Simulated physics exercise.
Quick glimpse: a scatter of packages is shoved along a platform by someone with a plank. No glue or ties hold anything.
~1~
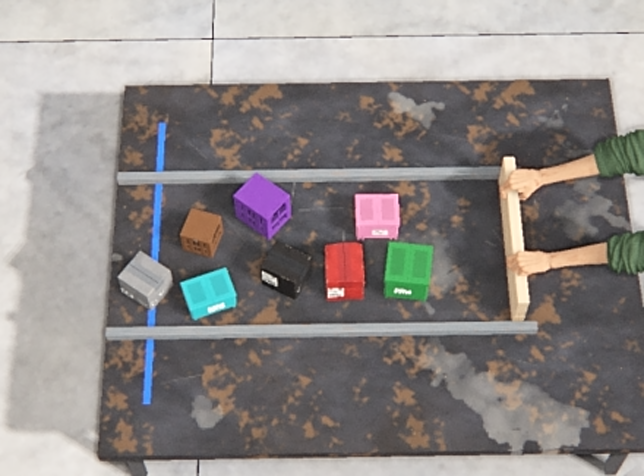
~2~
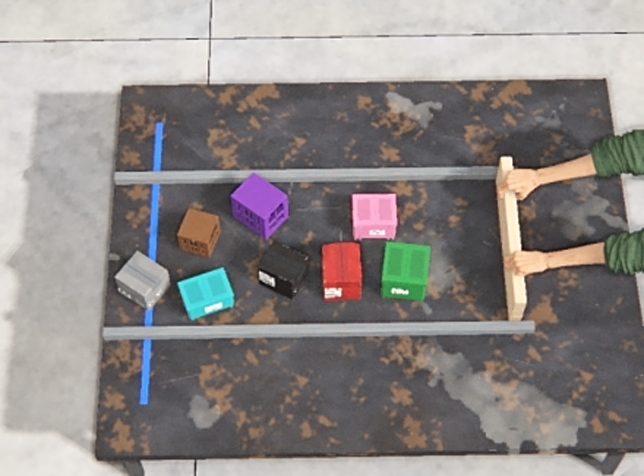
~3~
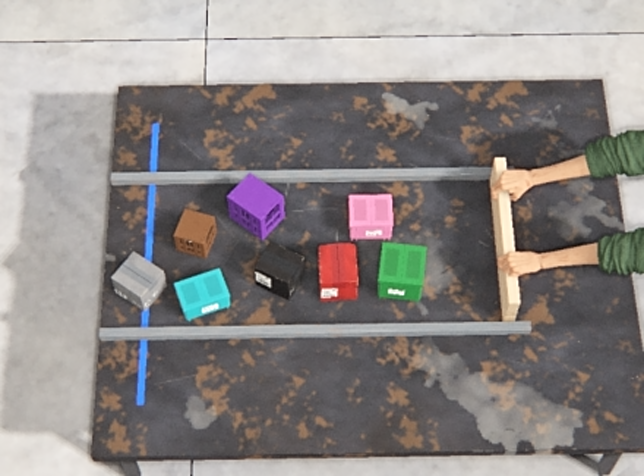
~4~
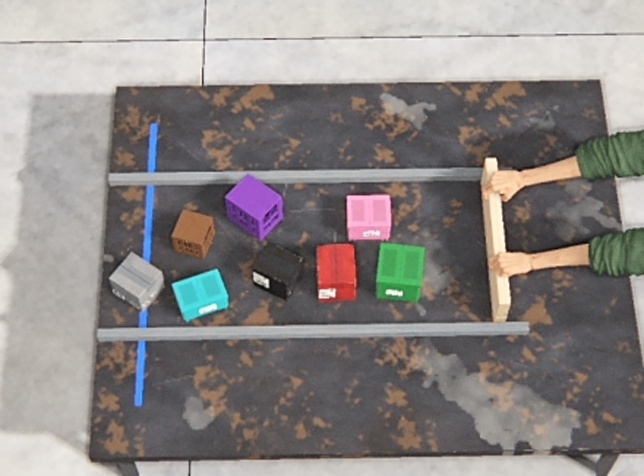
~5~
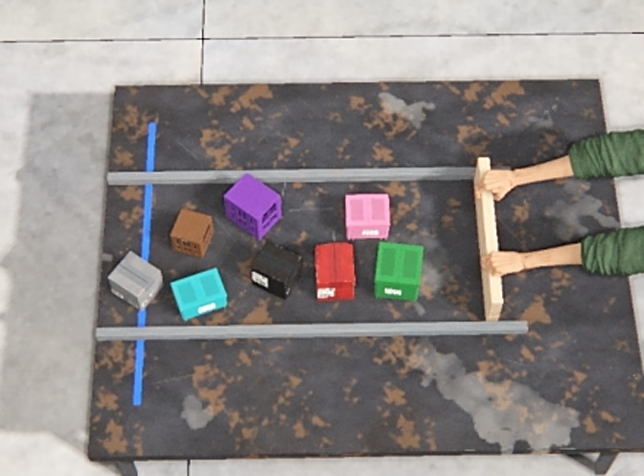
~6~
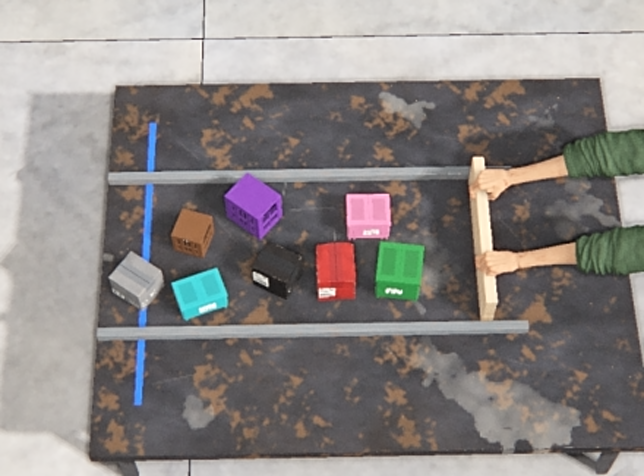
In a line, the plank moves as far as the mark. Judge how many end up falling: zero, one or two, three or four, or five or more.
My judgement: Five or more.
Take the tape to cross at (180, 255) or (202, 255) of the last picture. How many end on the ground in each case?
The counts would come to 3 and 2.
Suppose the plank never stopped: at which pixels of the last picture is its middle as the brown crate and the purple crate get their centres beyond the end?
Around (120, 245) first and around (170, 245) second.
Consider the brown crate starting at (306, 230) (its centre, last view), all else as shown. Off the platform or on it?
Result: It falls away.
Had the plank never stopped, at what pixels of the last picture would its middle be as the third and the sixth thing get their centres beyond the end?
First about (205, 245), next about (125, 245).
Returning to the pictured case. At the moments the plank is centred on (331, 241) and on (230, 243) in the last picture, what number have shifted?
Counts: 5, 8.
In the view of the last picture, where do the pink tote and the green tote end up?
Middles: Around (122, 211) and around (121, 279).
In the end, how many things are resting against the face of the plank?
Looks like 3 of them, all told.
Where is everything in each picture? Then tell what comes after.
In the first frame, grey box (146, 281); brown crate (202, 233); turquoise tote (209, 295); plank (513, 239); tape (155, 255).
In the second frame, brown crate (199, 233); red box (342, 272).
In the third frame, turquoise tote (203, 295); black parcel (280, 271).
In the fourth frame, grey box (137, 282); pink tote (368, 218).
In the fifth frame, brown crate (192, 233); green tote (398, 272).
In the sixth frame, grey box (137, 281); brown crate (193, 233); turquoise tote (200, 295); plank (482, 239); tape (146, 256).
Soon after, none off yet; grey box at rest near (137, 281); brown crate at rest near (193, 233); turquoise tote at rest near (200, 295).
After that, none off yet; grey box displaced about its own width near (115, 269); brown crate displaced a little near (176, 235); turquoise tote displaced well along near (117, 304).
In the end, the number that fall off is five or more; gone, red box, black parcel, purple crate, turquoise tote and grey box.
